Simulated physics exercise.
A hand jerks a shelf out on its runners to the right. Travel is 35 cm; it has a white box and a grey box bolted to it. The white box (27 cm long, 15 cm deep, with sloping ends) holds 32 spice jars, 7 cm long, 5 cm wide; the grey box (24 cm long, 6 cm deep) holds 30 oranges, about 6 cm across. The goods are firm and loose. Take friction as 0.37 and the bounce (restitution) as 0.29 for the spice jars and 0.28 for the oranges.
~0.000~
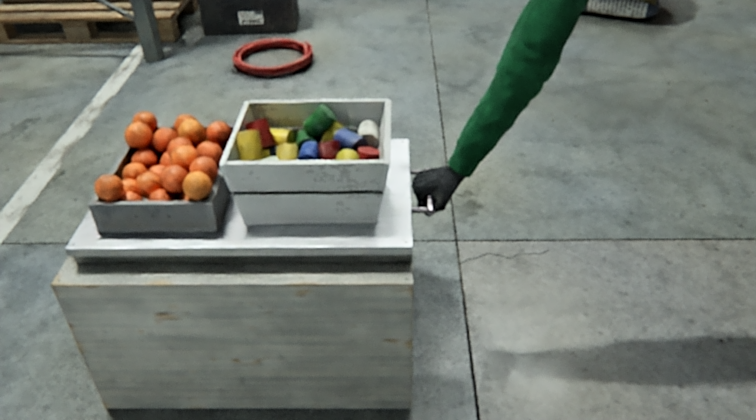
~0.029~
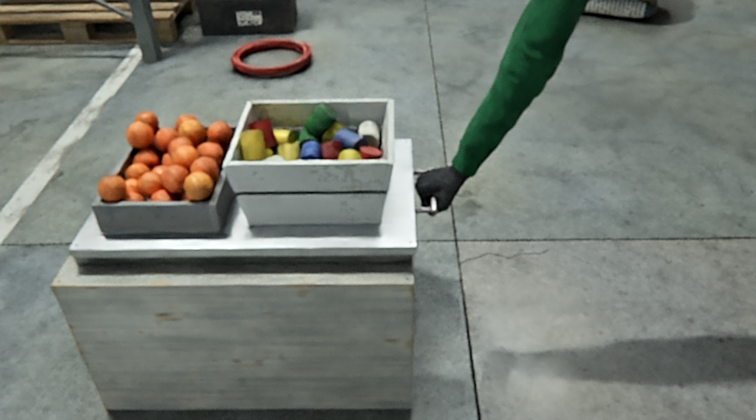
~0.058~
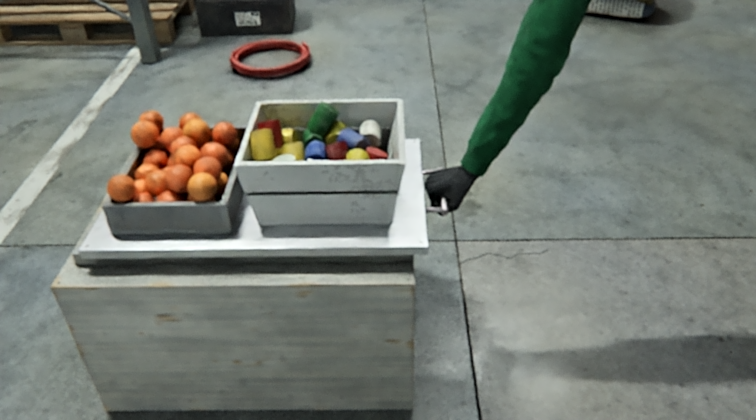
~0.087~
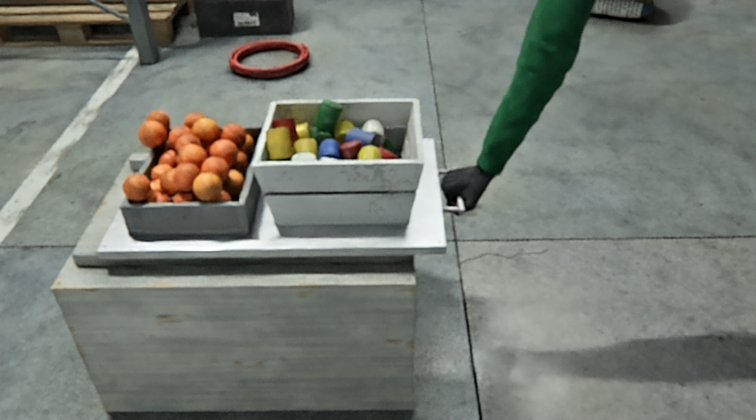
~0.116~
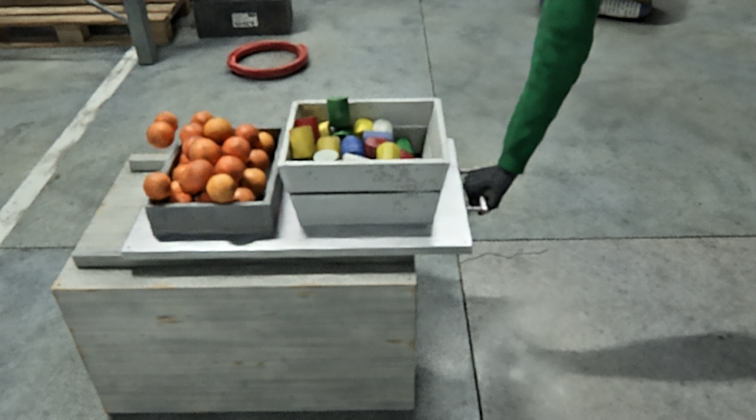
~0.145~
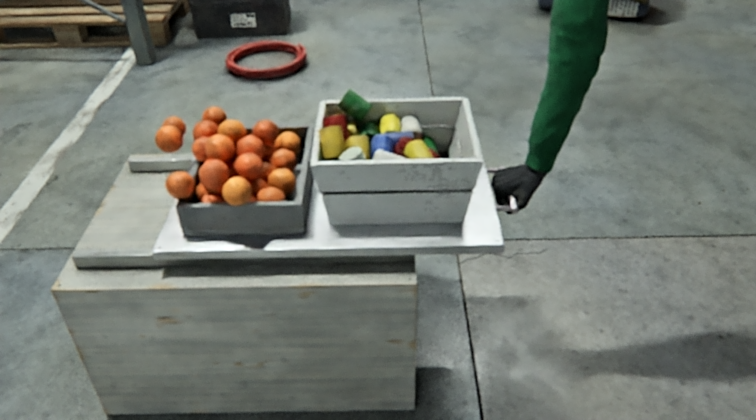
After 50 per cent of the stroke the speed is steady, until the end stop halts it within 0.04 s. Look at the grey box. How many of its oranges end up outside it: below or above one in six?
More than one in six of the oranges leave the grey box.
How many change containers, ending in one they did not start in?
Roughly 0.
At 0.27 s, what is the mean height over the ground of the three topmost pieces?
Roughly 66 cm.
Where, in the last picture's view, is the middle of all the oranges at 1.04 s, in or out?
At about (333, 172).
After 0.19 s, the shelf hits its stop.
After 0.27 s, the white box has all 32 and the grey box is down by 8 of 30.
After 0.39 s, the white box is down by 1 of 32 and the grey box is down by 8 of 30.
After 0.61 s, the white box is down by 5 of 32 and the grey box is down by 8 of 30.
When it is over (at 1.04 s), the white box is down by 6 of 32 and the grey box is down by 8 of 30. Asked share, 8 of 30, 27 per cent.
